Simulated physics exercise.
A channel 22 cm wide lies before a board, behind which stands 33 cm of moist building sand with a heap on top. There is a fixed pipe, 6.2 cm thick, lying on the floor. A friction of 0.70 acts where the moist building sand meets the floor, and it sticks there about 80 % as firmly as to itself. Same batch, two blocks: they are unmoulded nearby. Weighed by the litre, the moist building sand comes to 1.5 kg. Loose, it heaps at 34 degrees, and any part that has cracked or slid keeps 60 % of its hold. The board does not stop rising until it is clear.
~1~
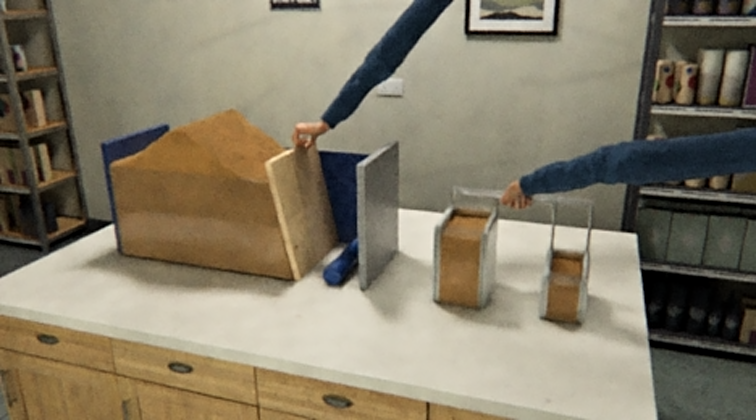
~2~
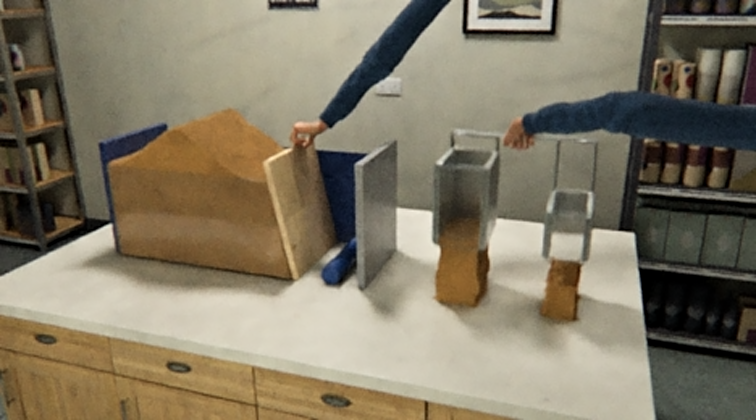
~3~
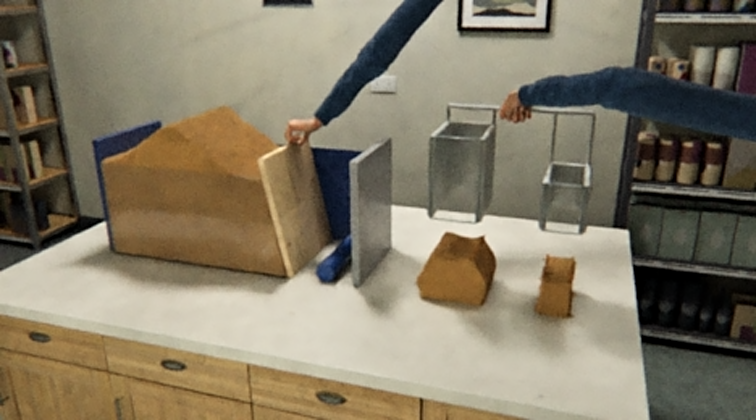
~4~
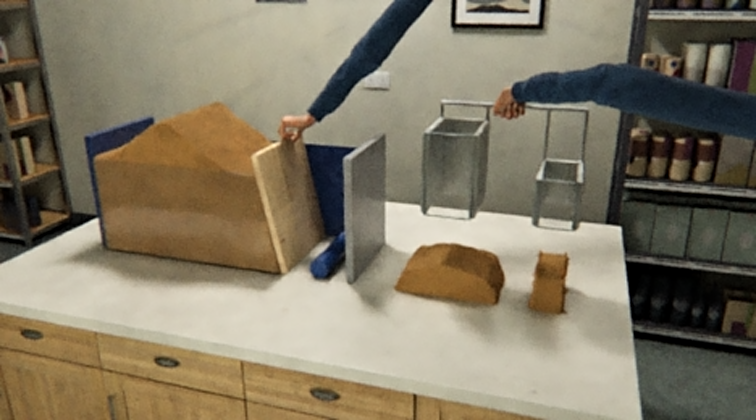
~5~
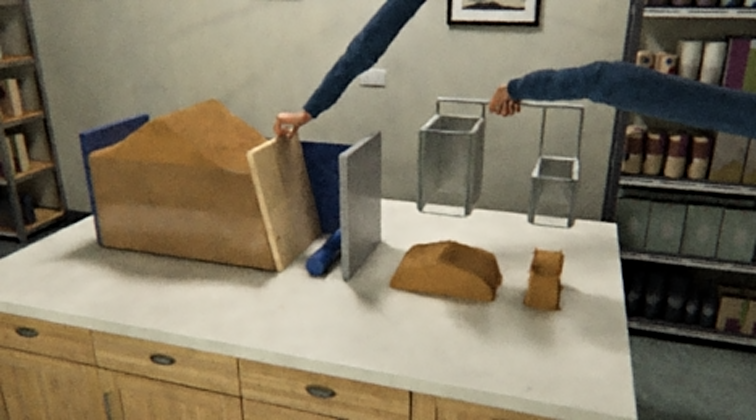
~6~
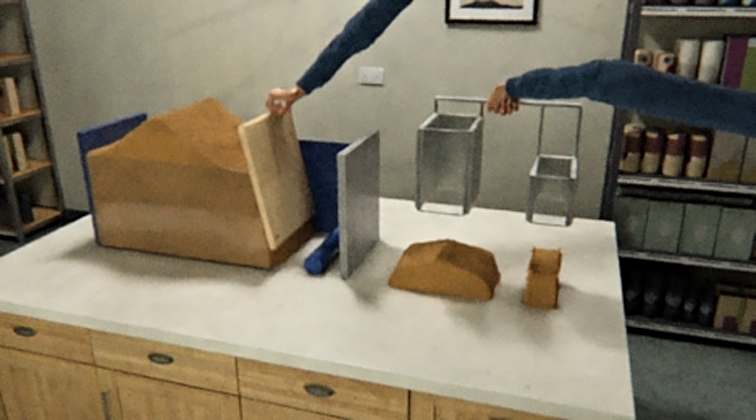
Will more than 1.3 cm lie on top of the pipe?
Its top is buried at the end.
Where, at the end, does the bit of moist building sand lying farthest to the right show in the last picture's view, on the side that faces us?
I'd point to around (315, 246).
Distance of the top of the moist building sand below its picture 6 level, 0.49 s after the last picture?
Some 1.5 cm.
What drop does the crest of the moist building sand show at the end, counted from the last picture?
6.0 cm.
Another 0.23 s on from the sixth picture, the face still stands and nothing lies on the pipe.
Another 0.49 s on from the sixth picture, the fallen stuff reaches 6 % of the way across and nothing lies on the pipe.
Another 0.76 s on from the sixth picture, the fallen stuff reaches 46 % of the way across and nothing lies on the pipe.
Another 1.02 s on from the sixth picture, the fallen stuff reaches 63 % of the way across and 4.9 cm lies on the pipe.
Another 1.25 s on from the sixth picture, at the end, the fallen stuff reaches 64 % of the way across and 4.9 cm lies on the pipe.
